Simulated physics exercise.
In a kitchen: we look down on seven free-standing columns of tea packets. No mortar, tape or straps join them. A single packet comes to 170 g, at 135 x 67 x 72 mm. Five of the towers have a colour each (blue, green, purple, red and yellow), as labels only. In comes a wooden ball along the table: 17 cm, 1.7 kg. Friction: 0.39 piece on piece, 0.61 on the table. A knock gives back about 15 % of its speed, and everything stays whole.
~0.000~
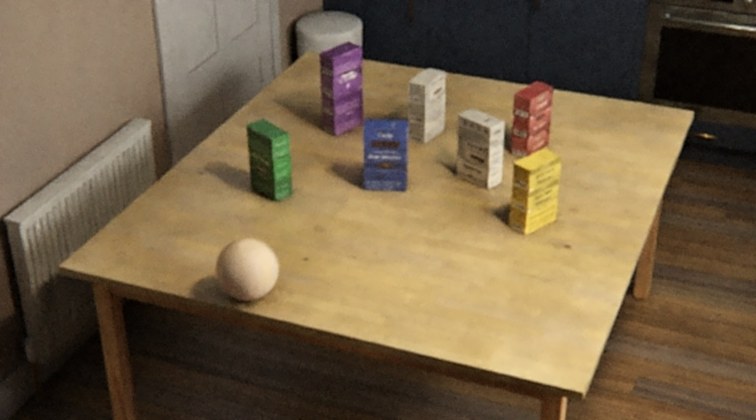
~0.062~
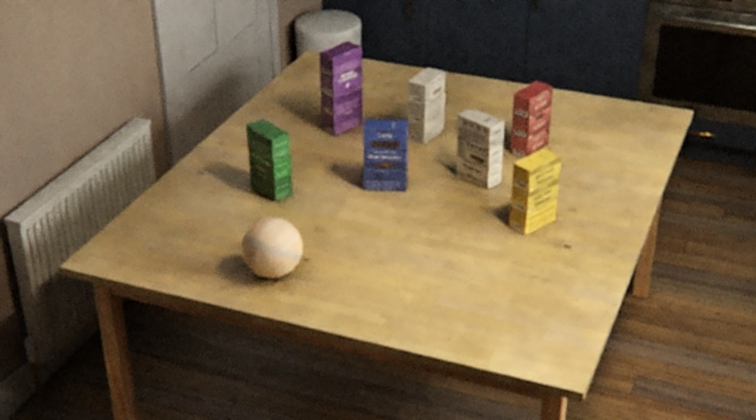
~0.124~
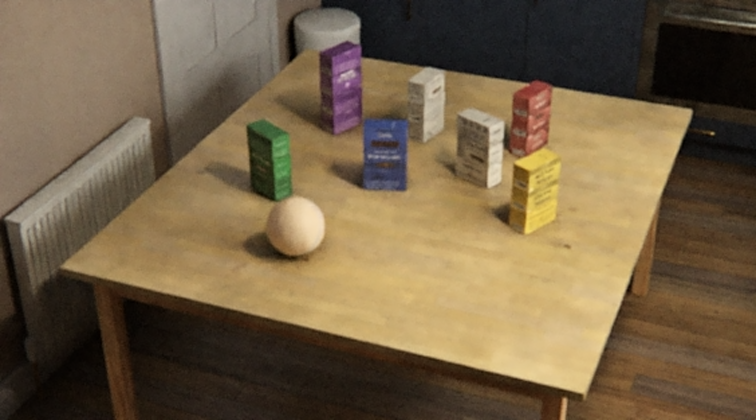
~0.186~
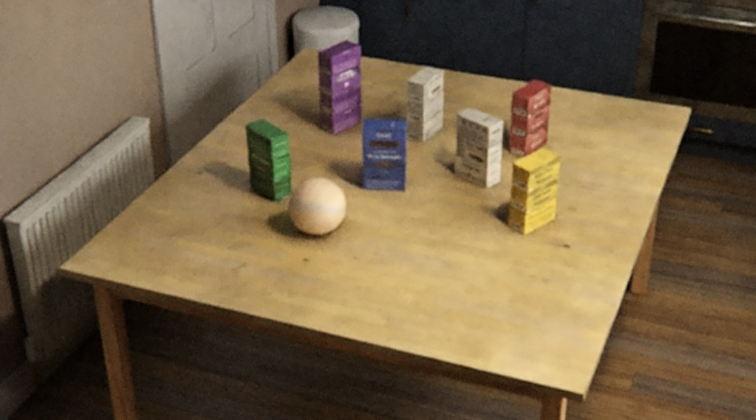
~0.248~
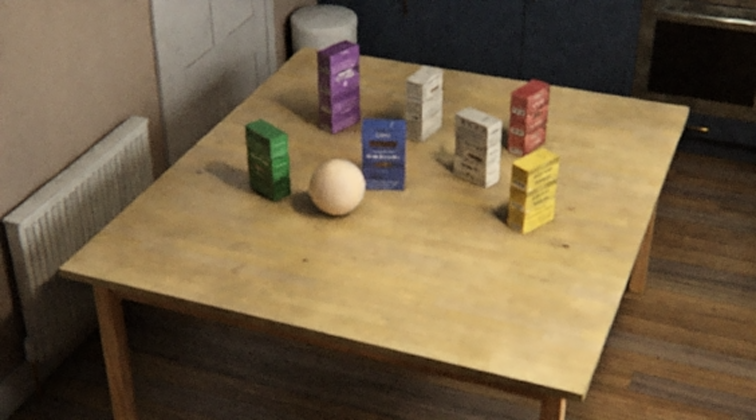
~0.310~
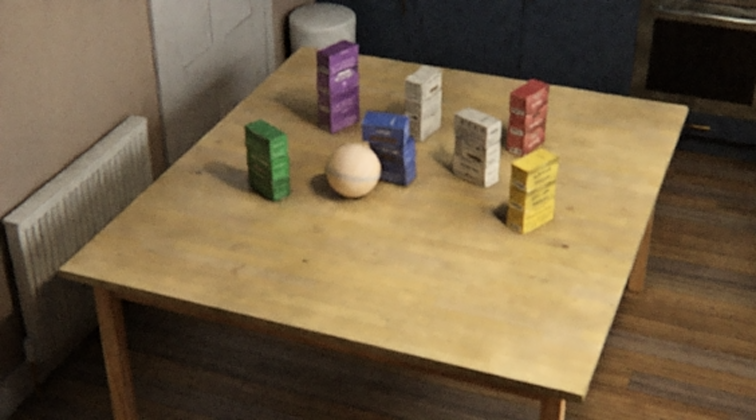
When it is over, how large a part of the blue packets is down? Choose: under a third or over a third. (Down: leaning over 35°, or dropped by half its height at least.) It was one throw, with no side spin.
The part is upwards of a third.
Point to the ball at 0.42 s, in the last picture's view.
Around (376, 145).
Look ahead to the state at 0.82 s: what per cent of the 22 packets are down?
15 per cent by then.
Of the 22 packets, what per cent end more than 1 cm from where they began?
Shifted: 25 per cent.
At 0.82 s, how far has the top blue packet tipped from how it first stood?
Roughly 140°.
Around 0.42 s, ball still moving; 1 of the 3 blue packets down (1 of 22 in all colours); top blue packet tipped 63°.
Around 0.60 s, ball still moving; 1 of the 3 blue packets down (1 of 22 in all colours); top blue packet on its side.
Around 0.82 s, ball still moving; 2 of the 3 blue packets down (3 of 22 in all colours); top blue packet upside down.
Finally (1.3 s), ball rolling away; 2 of the 3 blue packets down (4 of 22 in all colours); top blue packet on its side; top green packet unmoved. That is 67 per cent. Seen by the last camera, middles, top blue packet near (418, 171), top green packet near (266, 140).
